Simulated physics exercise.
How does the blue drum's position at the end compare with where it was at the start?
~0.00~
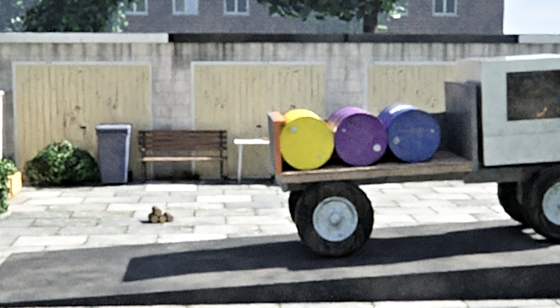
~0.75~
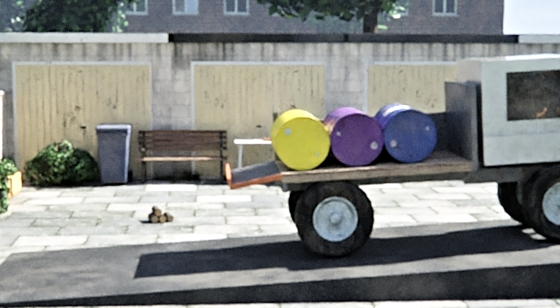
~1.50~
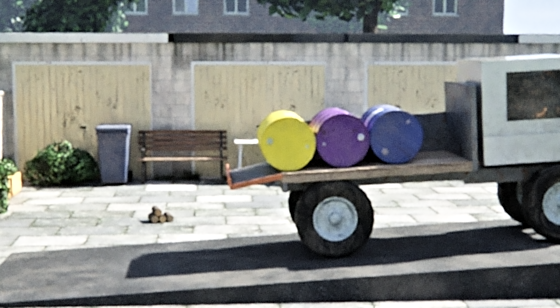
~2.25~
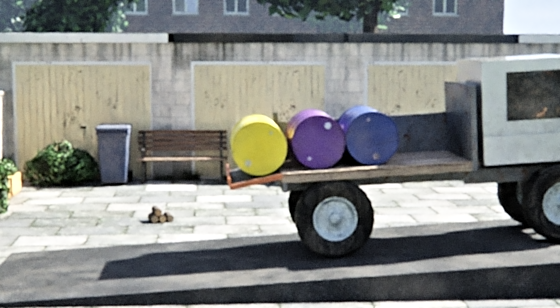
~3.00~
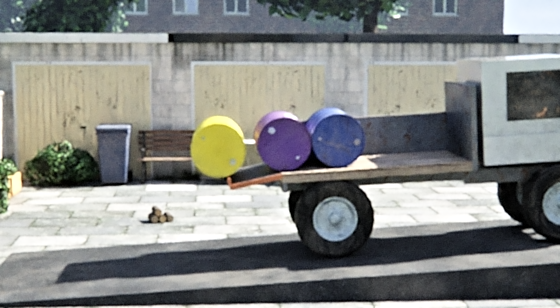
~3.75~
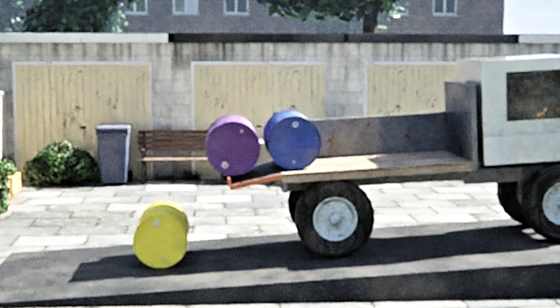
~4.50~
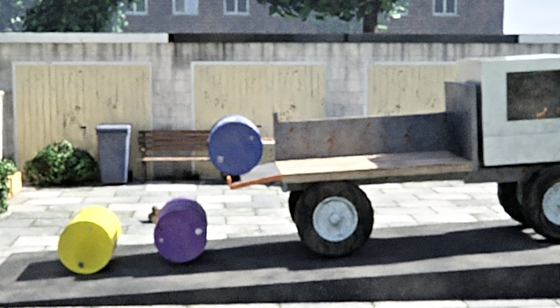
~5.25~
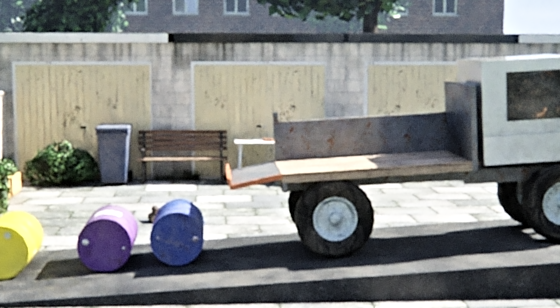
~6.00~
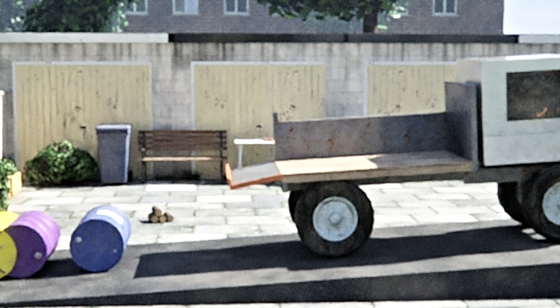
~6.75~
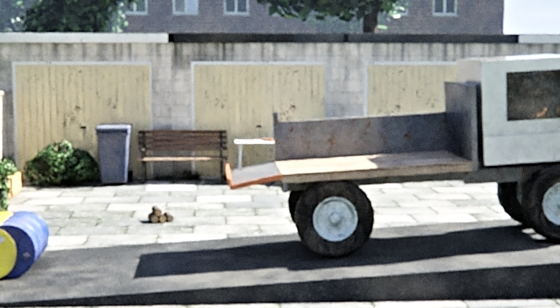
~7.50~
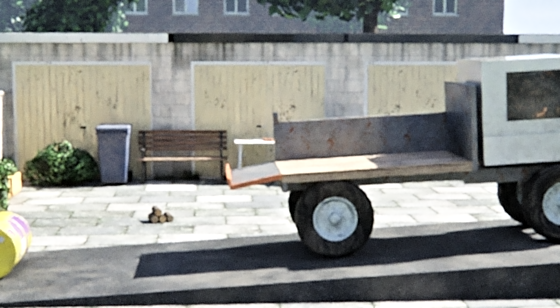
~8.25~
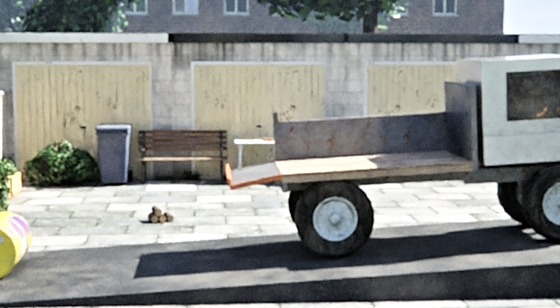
At the start it sits on the truck bed, to the right of the other two drums. By the end it is off the truck and down on the ground at the far left edge of the view.
